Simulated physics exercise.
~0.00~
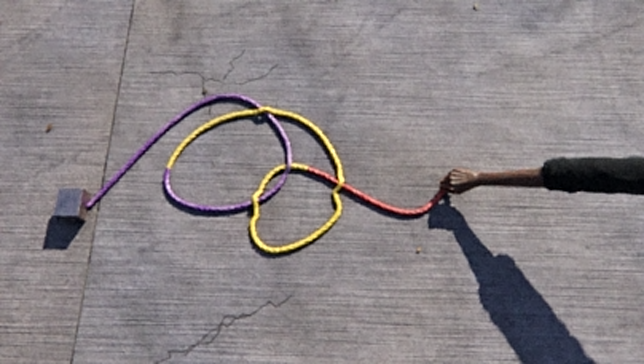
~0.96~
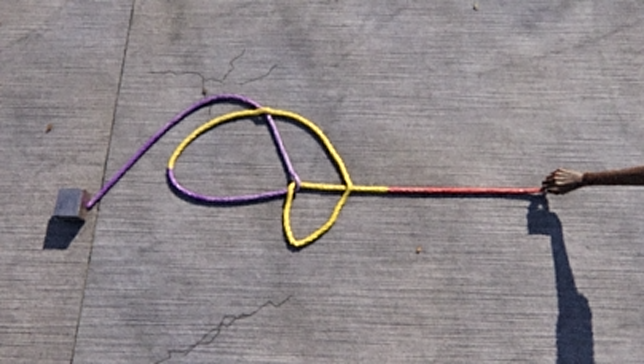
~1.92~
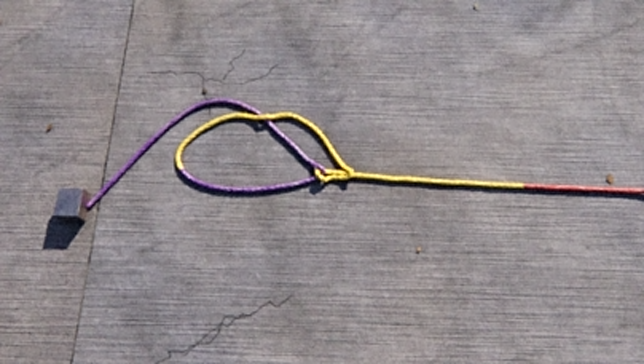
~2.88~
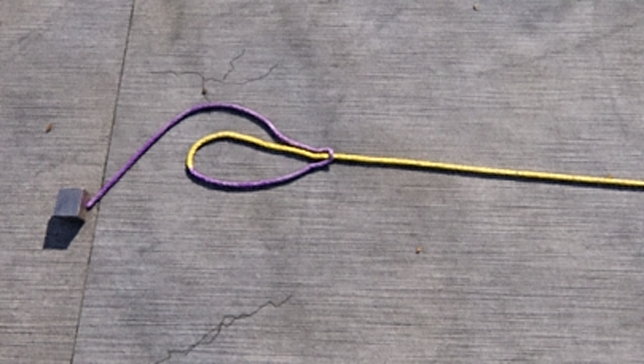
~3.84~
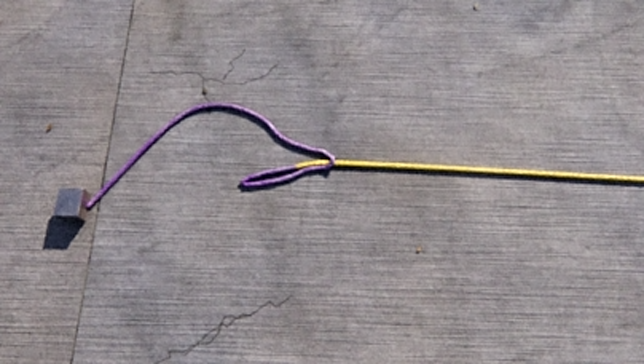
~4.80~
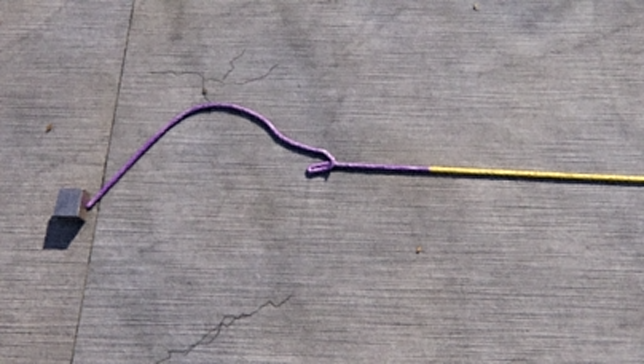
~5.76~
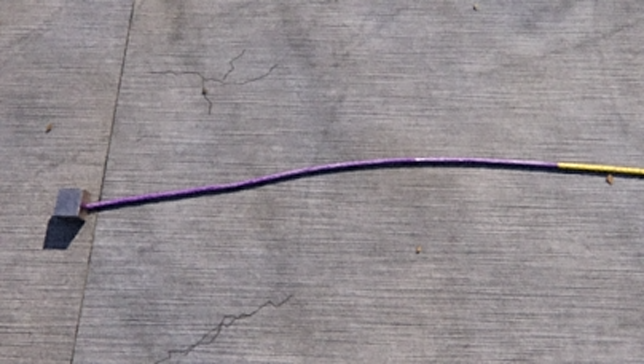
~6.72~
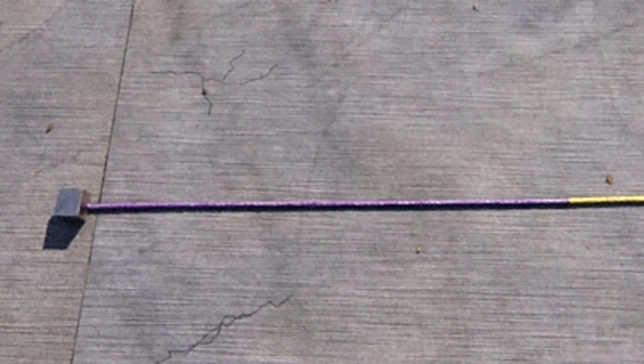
At the start, a purple, yellow and red rope lies in overlapping loops on grey concrete, its purple left end fixed at a small block while a dark-sleeved arm holds the red end at right. The hand draws that end to the right, straightening the red part and shrinking the lower yellow loop. As the hand leaves view, the crossings gather together and the larger loop narrows. The yellow part slides out rightward, leaving a small purple loop that shrinks to a hook. Finally the hook opens, the remaining bend flattens, and the visible rope stretches straight, without a knot.
